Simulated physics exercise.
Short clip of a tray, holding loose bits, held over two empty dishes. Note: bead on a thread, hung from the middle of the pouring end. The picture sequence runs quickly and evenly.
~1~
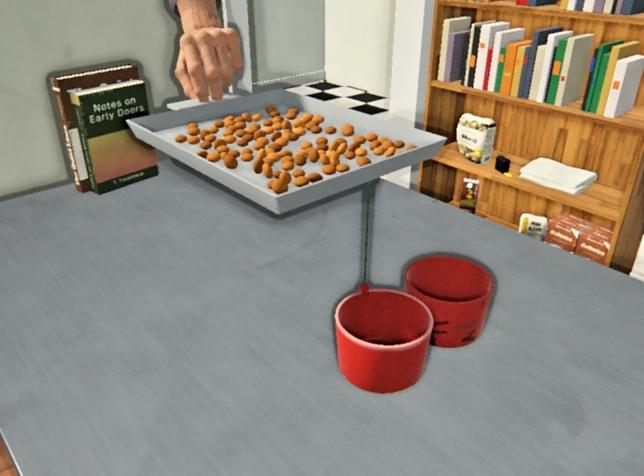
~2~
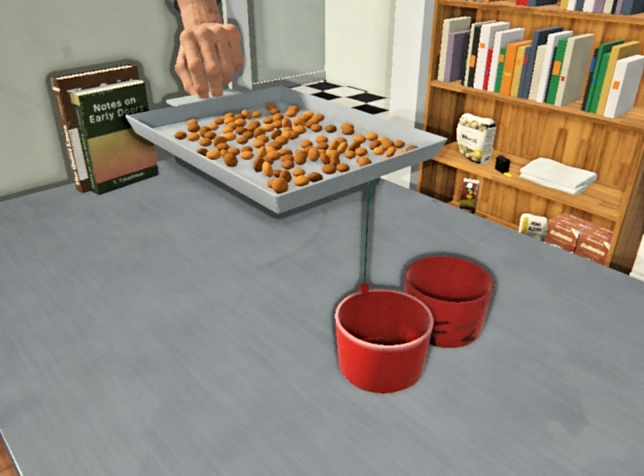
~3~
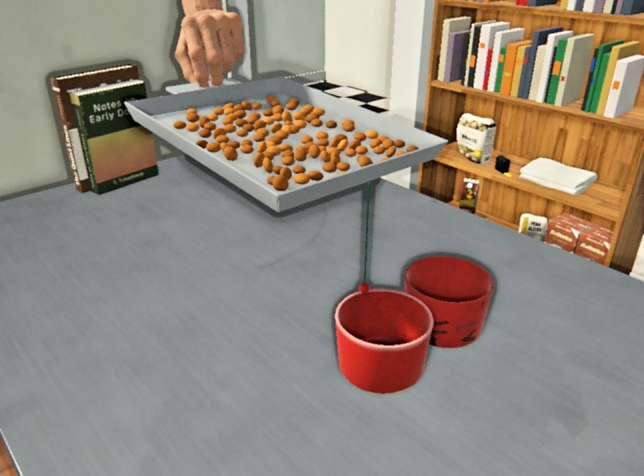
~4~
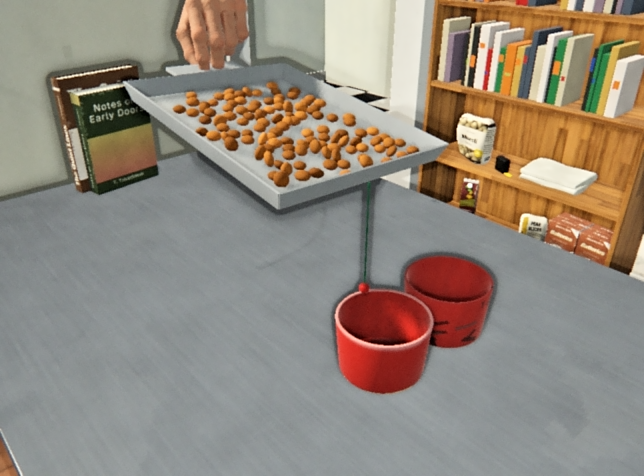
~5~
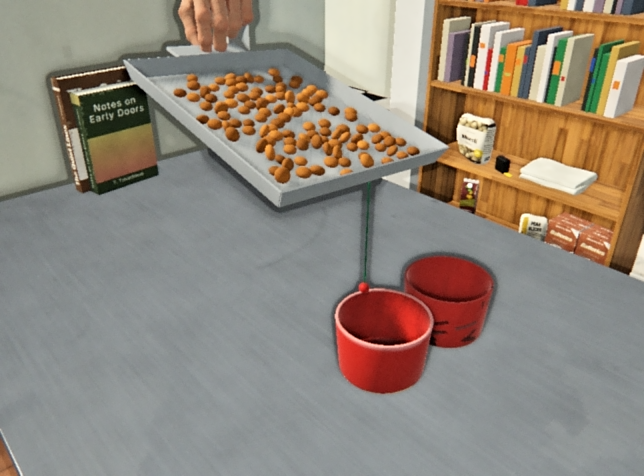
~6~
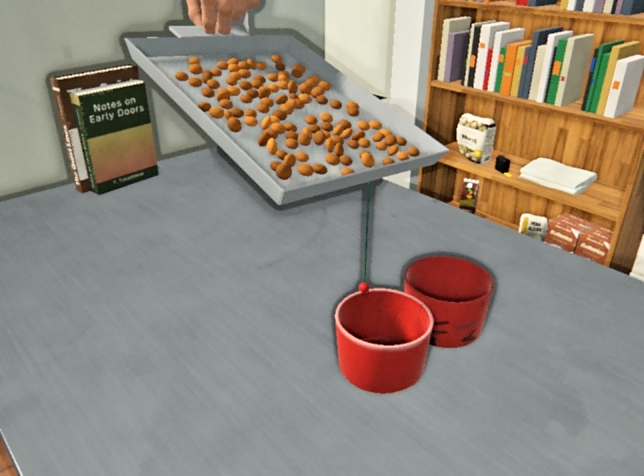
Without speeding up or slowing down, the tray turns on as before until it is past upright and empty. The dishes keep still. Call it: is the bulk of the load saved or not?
The bulk is saved.
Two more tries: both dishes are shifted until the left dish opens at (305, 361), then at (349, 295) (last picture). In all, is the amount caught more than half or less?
Try 1: A lesser share; try 2: A lesser share.
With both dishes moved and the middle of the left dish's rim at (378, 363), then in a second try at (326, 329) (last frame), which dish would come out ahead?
First try: The right-side dish; second try: The right-side dish.
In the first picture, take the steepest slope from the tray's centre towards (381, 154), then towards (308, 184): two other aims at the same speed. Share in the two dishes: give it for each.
Somewhere close to 60 % the first time, 20 % the second.
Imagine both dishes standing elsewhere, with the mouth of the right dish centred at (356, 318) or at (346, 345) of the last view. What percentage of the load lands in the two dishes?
About 10 per cent first, then about 10 per cent.
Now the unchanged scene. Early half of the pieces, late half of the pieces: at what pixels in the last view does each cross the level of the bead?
Initially about (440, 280); subsequently about (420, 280).
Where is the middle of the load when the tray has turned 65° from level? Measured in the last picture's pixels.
Look around (390, 149) in the last picture.
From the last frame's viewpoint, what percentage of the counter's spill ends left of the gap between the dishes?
Looks like close to 20 per cent of it.
Shortly afterwards, tray tipped steeply; all but a few on the tray; a little in the air.
Next, tray tipped past a quarter turn; a little on the tray; near a quarter in the left dish; near a third in the right dish; a little outside both; near a quarter in the air.
Some moments later, tray tipped past a quarter turn; near a third in the left dish; near half in the right dish; near a quarter outside both; only a few in the air.
In the end, tray tipped past a quarter turn; near a third in the left dish; near half in the right dish; near a quarter outside both; only a few in the air.
